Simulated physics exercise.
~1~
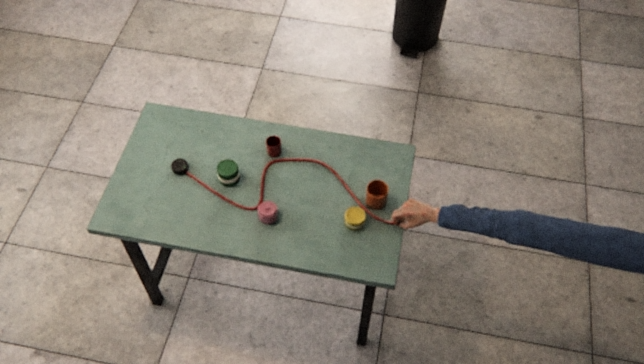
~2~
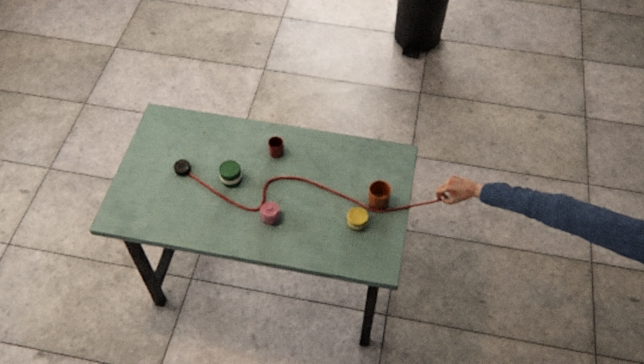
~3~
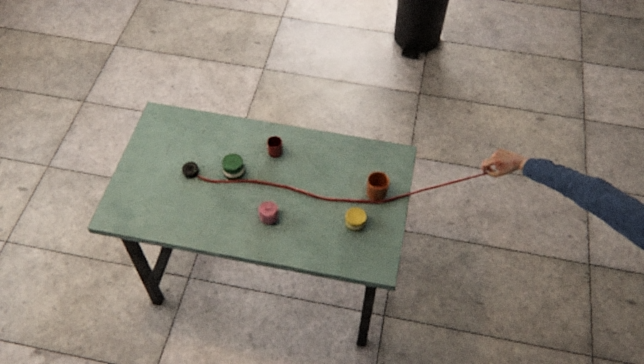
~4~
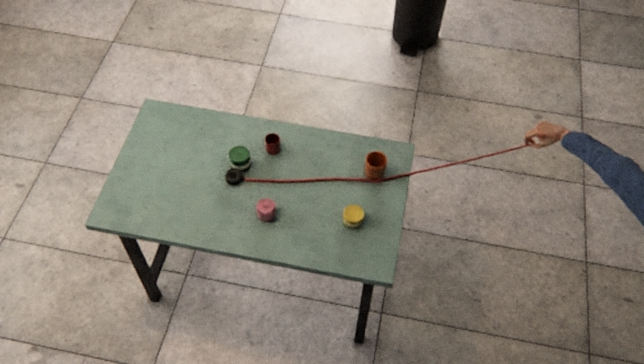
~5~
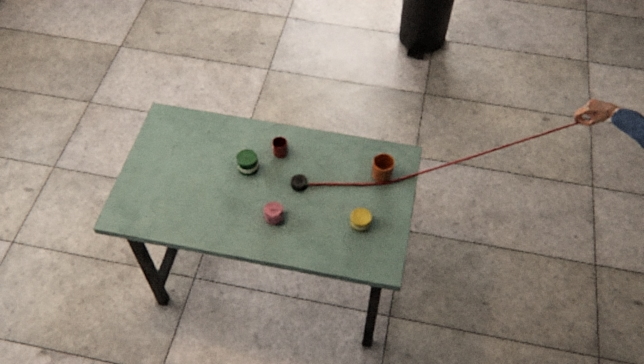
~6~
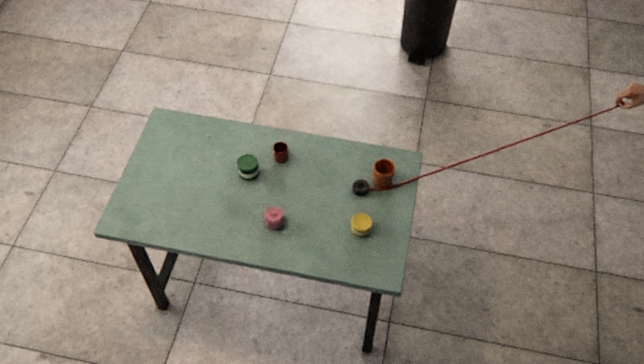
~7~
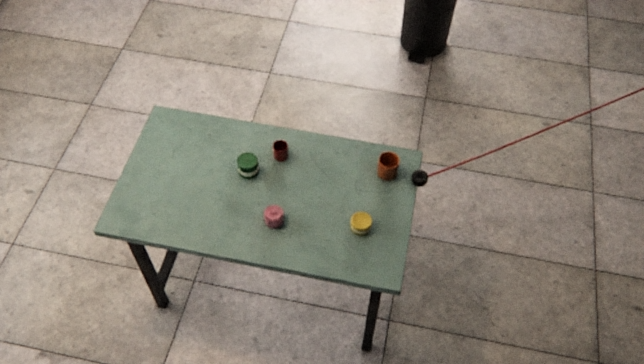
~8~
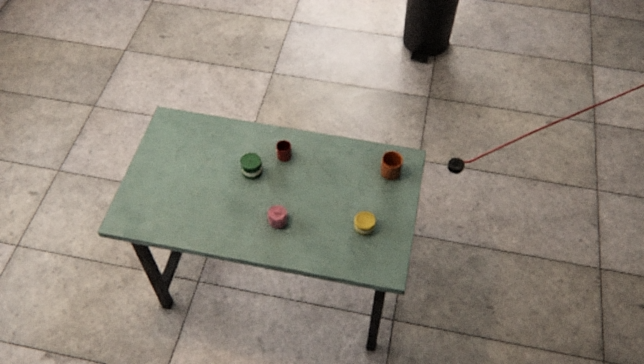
A hand pulled a red cord to the right across a green table, straightening it past the pots and tins and nudging the green tin and orange mug, until the small black disc on its end slid off the edge and hung in the air.
